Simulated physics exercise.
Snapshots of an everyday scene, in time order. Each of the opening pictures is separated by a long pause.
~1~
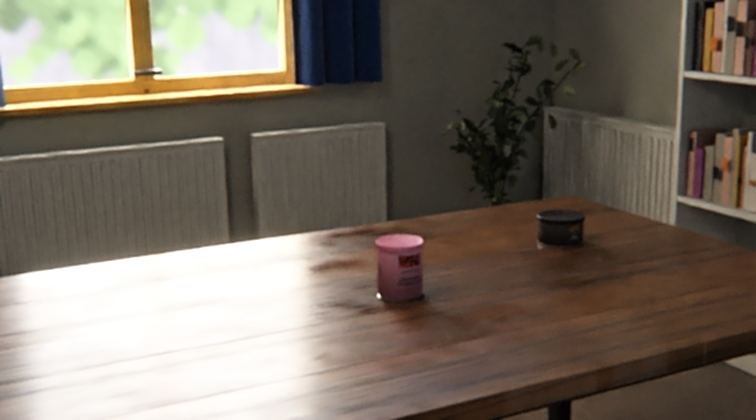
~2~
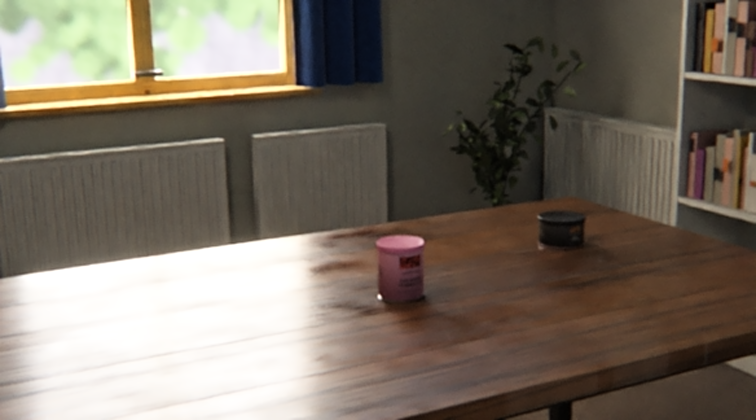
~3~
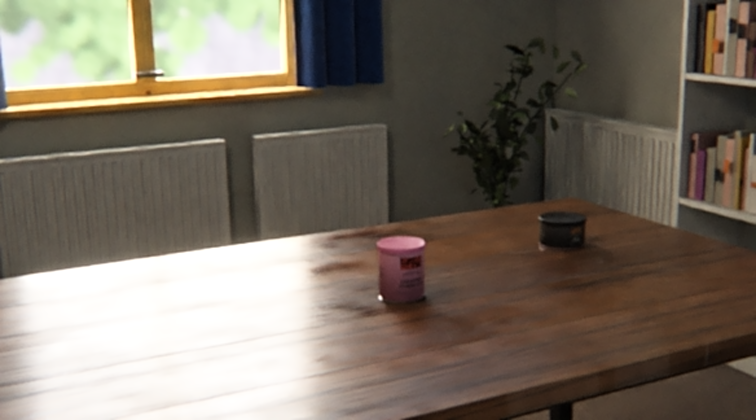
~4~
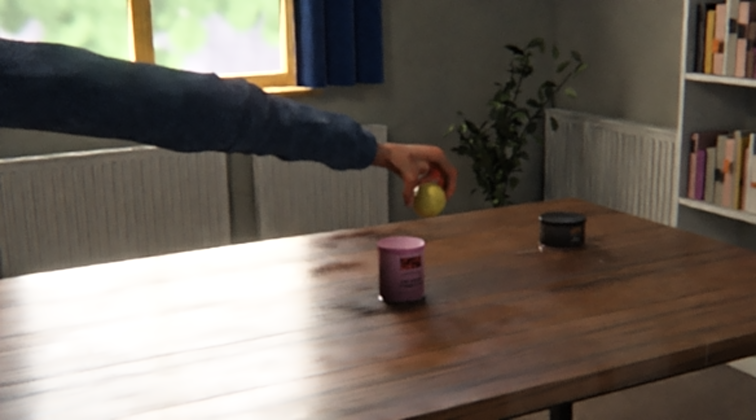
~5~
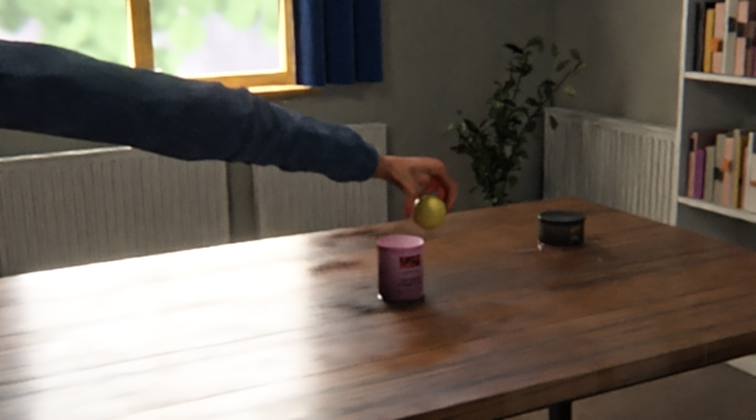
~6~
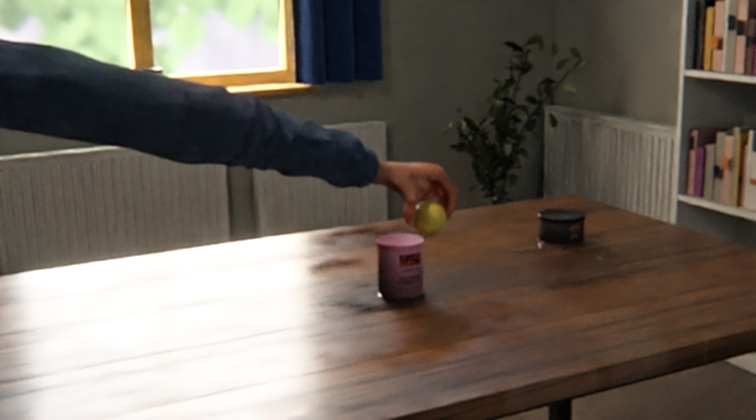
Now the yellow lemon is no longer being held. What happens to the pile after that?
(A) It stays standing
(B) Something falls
B, something falls.
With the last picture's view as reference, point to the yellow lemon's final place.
In the final view it sits at roughly (454, 268).
Then, 0.20 s after the last picture, yellow lemon rolled a little near (435, 226).
Then, 0.30 s after the last picture, yellow lemon now fallen.
Then, 0.40 s after the last picture, things are still on the move.
At rest, fallen, yellow lemon; the other 2 in place. Seen from the same camera at the end, yellow lemon near (454, 268). The pile gives way.
